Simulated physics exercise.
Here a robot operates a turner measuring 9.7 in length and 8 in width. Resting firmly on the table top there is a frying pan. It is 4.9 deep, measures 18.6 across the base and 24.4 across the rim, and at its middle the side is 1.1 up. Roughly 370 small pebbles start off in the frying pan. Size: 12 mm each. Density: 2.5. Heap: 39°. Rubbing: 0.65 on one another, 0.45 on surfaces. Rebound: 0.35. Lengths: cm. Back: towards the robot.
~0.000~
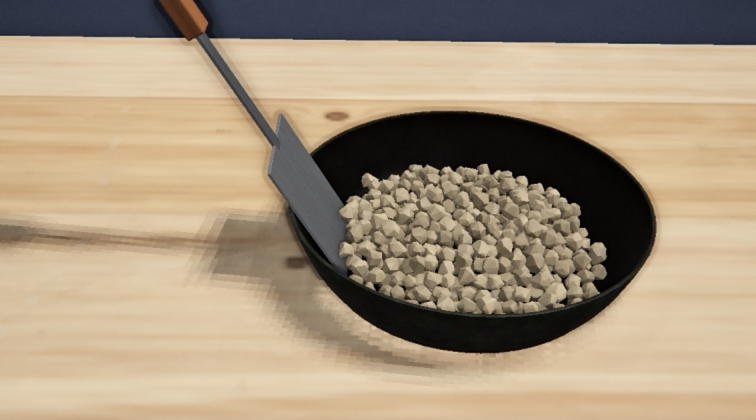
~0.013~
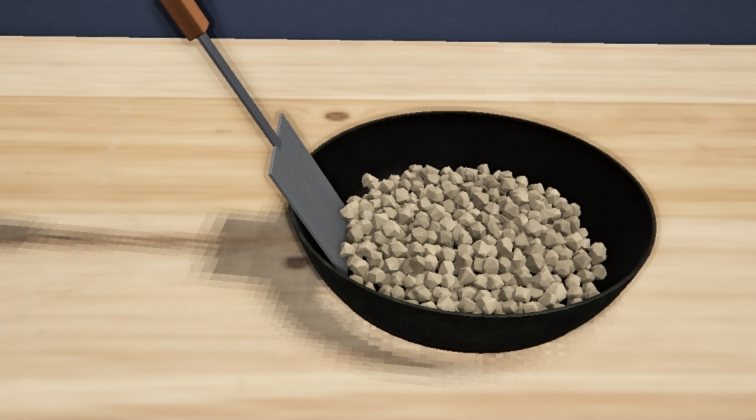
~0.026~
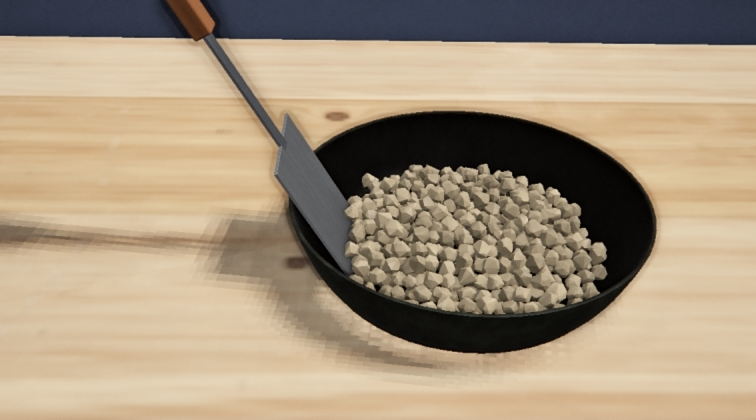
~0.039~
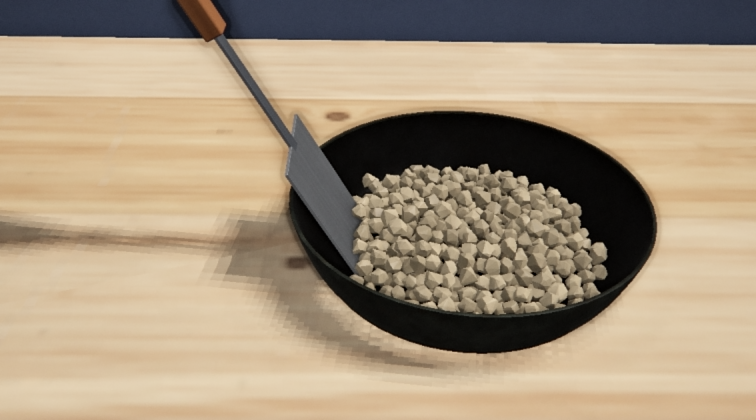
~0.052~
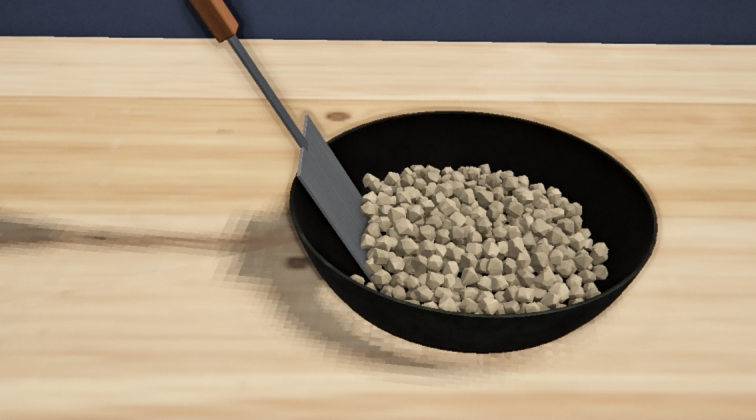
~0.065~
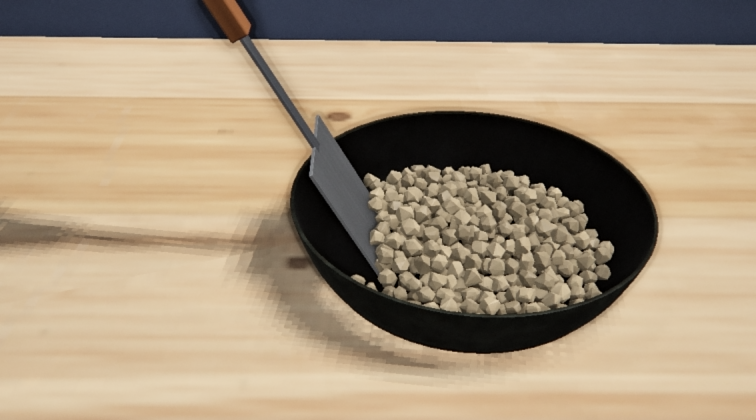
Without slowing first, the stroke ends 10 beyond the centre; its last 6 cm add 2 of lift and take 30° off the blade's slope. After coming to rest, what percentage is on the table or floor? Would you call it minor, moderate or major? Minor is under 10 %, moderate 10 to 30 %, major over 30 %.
I would call it moderate.
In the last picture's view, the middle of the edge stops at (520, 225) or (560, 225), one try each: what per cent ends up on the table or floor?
Estimates, in order: 0 % and 0 %.
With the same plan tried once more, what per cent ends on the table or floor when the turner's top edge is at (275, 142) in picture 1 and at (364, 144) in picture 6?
Roughly 35 percent ends up there.
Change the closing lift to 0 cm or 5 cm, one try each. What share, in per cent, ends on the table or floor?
It comes to around 15 per cent on the first try and around 20 per cent on the second.
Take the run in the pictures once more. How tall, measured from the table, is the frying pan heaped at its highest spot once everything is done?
6.5 cm.
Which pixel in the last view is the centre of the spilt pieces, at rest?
Near pixel (678, 229).
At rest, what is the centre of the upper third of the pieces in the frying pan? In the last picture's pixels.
(581, 220).
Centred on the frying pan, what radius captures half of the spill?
Roughly 18 cm from the middle.
By 0.17 s, sloping 61°, highest piece 5 above the table; 372 in the frying pan.
By 0.28 s, sloping 51°, highest piece 6 above the table; 372 in the frying pan.
By 0.54 s, sloping 31°, highest piece 9 above the table; 295 in the frying pan, 50 on the table or floor, 27 on the blade or in flight.
By 1.59 s, sloping 31°, highest piece 6 above the table; 293 in the frying pan, 79 on the table or floor.
Final count, 293 in the frying pan, 79 on the table or floor. That is 21 % on the table or floor.
